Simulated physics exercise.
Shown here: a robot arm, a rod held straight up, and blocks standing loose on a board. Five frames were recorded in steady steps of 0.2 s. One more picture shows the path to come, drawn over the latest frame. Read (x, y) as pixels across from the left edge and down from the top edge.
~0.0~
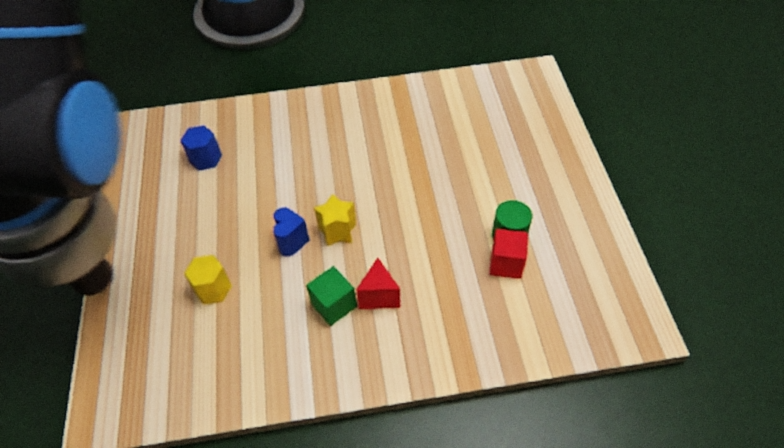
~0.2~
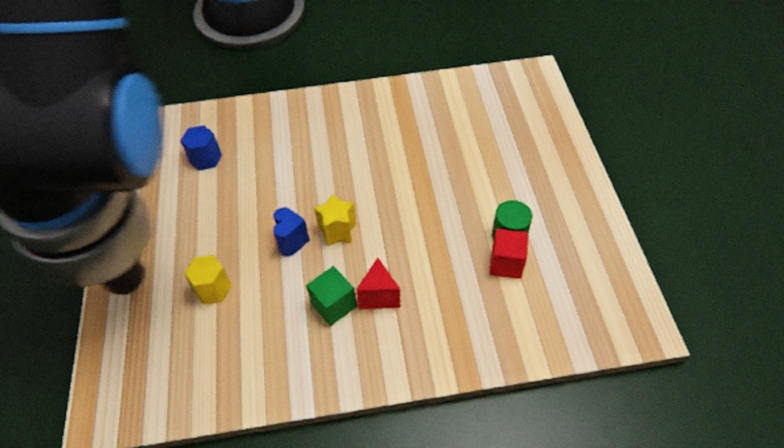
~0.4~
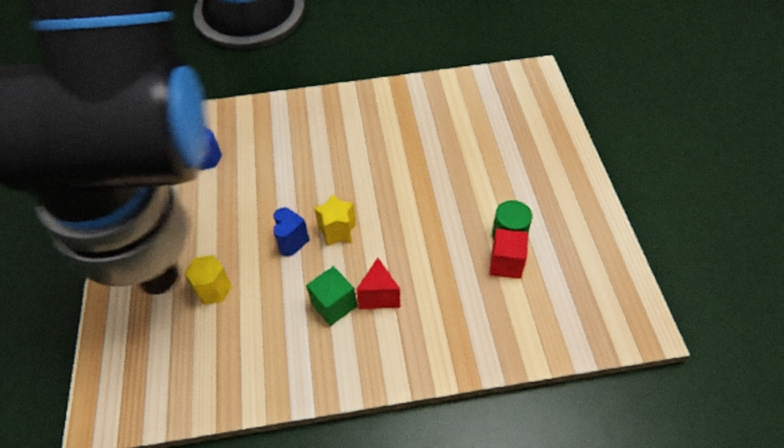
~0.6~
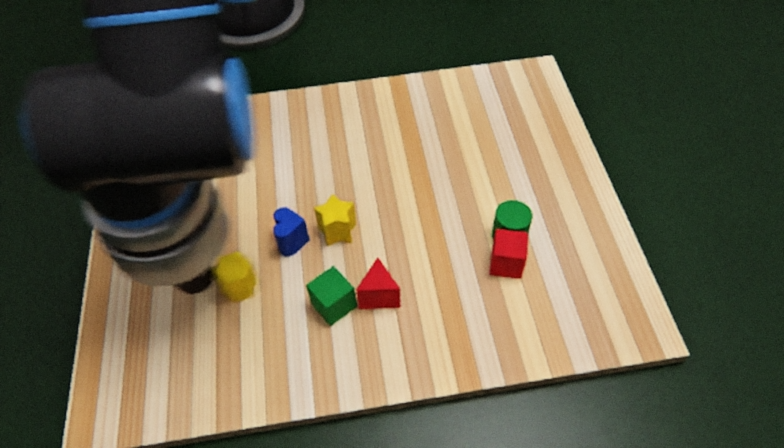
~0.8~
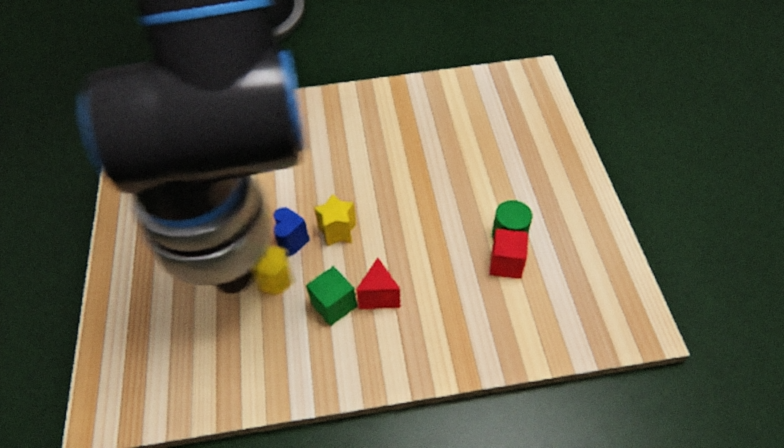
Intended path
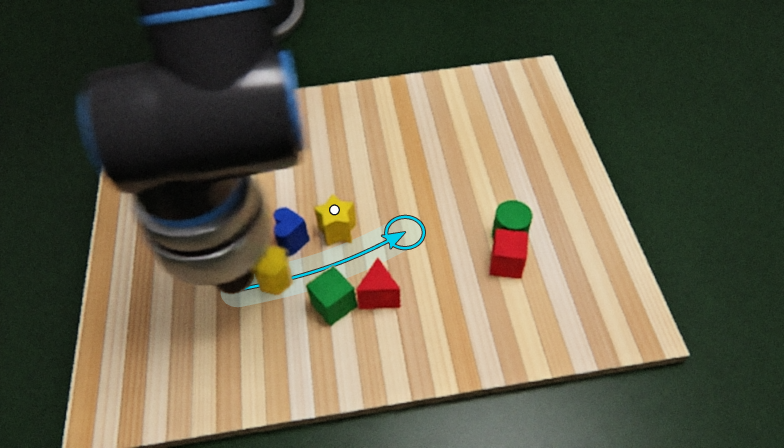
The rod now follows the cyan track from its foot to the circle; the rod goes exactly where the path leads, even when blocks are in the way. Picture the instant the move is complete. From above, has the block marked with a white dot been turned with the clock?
No, it doesn't check out.
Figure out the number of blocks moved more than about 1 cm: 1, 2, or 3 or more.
One block moves more than 1 cm.
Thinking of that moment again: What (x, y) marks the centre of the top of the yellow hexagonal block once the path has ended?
(440, 206)
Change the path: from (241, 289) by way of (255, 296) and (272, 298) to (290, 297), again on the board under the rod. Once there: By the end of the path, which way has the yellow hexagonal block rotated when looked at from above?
Turns anticlockwise.
Path on the board, from (241, 289) over (328, 267) to (405, 232); the dot is on the yellow star-shaped block.
What follows on the original path. One third of the way, rod (297, 263); yellow hexagonal block (330, 244).
Two thirds of the way, rod (353, 244); yellow hexagonal block (387, 226).
At the end, rod (405, 219); yellow hexagonal block (440, 206), turned 15° clockwise; green square in place; yellow star-shaped block (339, 209), turned 20° anticlockwise.
